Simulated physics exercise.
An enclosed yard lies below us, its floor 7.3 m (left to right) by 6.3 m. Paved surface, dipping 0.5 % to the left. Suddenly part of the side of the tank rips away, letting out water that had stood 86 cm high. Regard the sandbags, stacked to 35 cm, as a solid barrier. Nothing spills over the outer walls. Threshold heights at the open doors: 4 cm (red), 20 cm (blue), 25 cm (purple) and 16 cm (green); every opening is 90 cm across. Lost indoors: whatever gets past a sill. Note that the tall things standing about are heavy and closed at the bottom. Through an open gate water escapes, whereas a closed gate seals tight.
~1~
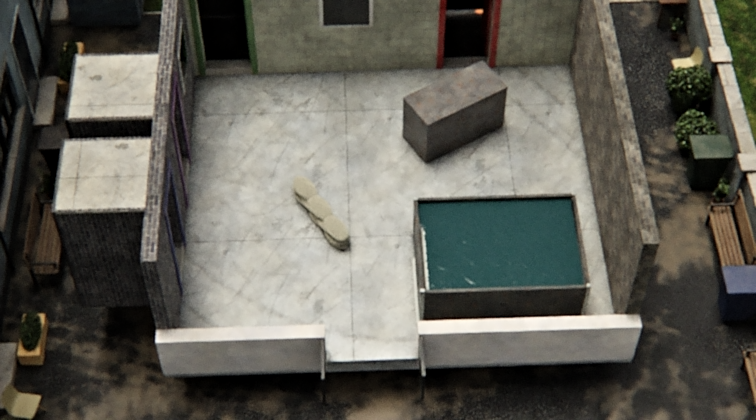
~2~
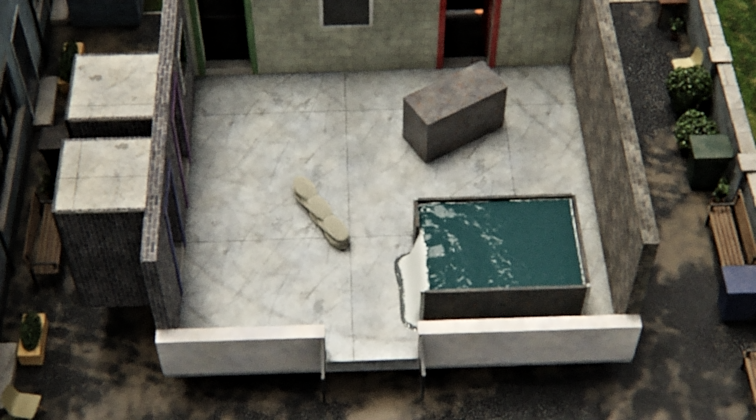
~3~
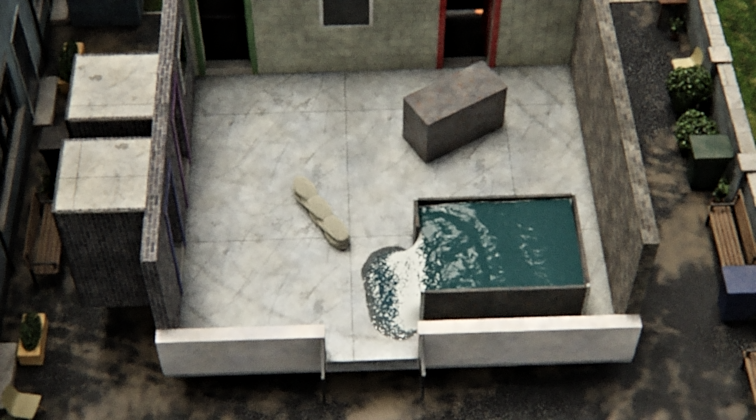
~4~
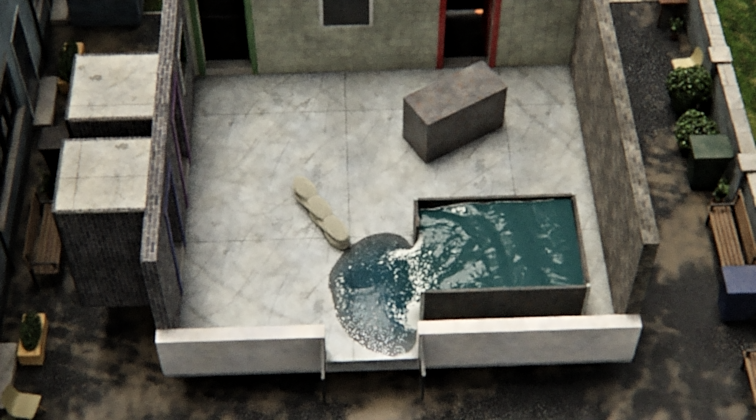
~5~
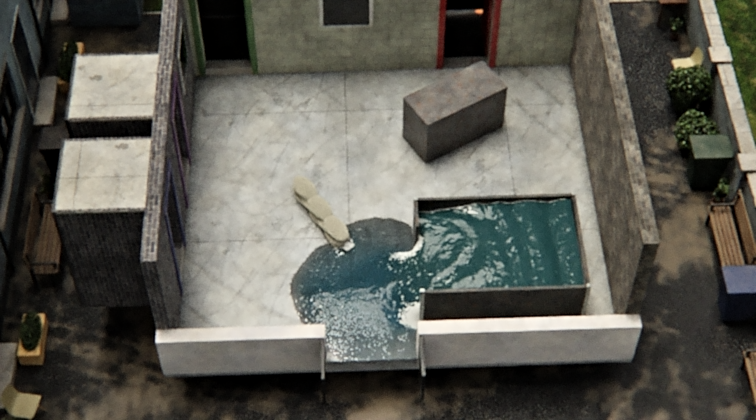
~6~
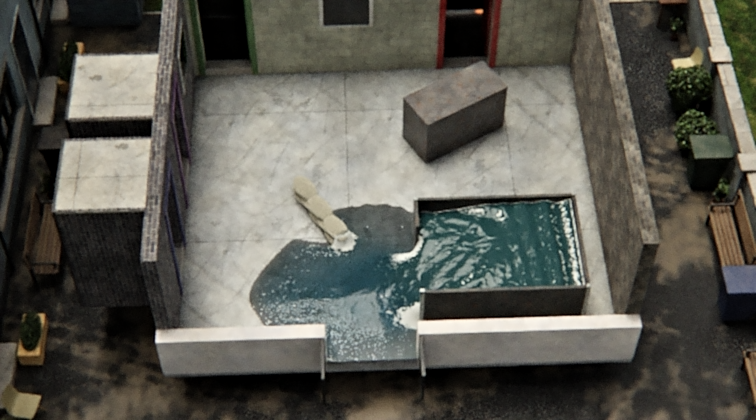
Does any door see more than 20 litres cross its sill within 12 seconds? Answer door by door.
Taking each door, the red door does; the blue door does; the purple door does not; the green door does.
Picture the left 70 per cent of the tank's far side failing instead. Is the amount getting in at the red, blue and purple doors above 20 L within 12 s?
Then: Red over, blue under, purple not over.
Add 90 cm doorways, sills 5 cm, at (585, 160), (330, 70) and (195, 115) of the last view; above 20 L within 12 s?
Check each in turn: The first fails, the second succeeds, the third succeeds.
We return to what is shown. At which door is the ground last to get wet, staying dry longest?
Red.
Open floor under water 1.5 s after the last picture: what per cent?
Wet share: About 35 %.
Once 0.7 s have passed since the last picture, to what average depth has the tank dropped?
Average depth: About 56 cm.
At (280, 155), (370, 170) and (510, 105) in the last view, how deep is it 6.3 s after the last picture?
Listed order: 6 / 1 / 2 cm.
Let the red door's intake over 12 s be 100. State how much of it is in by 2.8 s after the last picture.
About 0%.
Then, 0.7 s after the last picture water covers 30 % of the floor and is deepest (54 cm) near (178, 354); red door not reached, blue door 31 cm at the sill, 4 L in, purple door not reached, green door not reached.
Then, 1.5 s after the last picture water covers 35 % of the floor and is deepest (54 cm) near (200, 353); red door not reached, blue door 40 cm at the sill, 58 L in, purple door 11 cm at the sill, 0 L in, green door not reached.
Then, 2.8 s after the last picture water covers 45 % of the floor and is deepest (38 cm) near (185, 248); red door not reached, blue door 31 cm at the sill, 145 L in, purple door 17 cm at the sill, 0 L in, green door 23 cm at the sill, 0 L in.
Then, 6.3 s after the last picture water covers 70 % of the floor and is deepest (20 cm) near (212, 118); red door 6 cm at the sill, 0 L in, blue door 15 cm at the sill, 172 L in, purple door 10 cm at the sill, 0 L in, green door 20 cm at the sill, 113 L in.
Then, 11.3 s after the last picture water covers 95 % of the floor and is deepest (13 cm) near (557, 72); red door 10 cm at the sill, 98 L in, blue door 9 cm at the sill, 172 L in, purple door 12 cm at the sill, 0 L in, green door 11 cm at the sill, 126 L in.
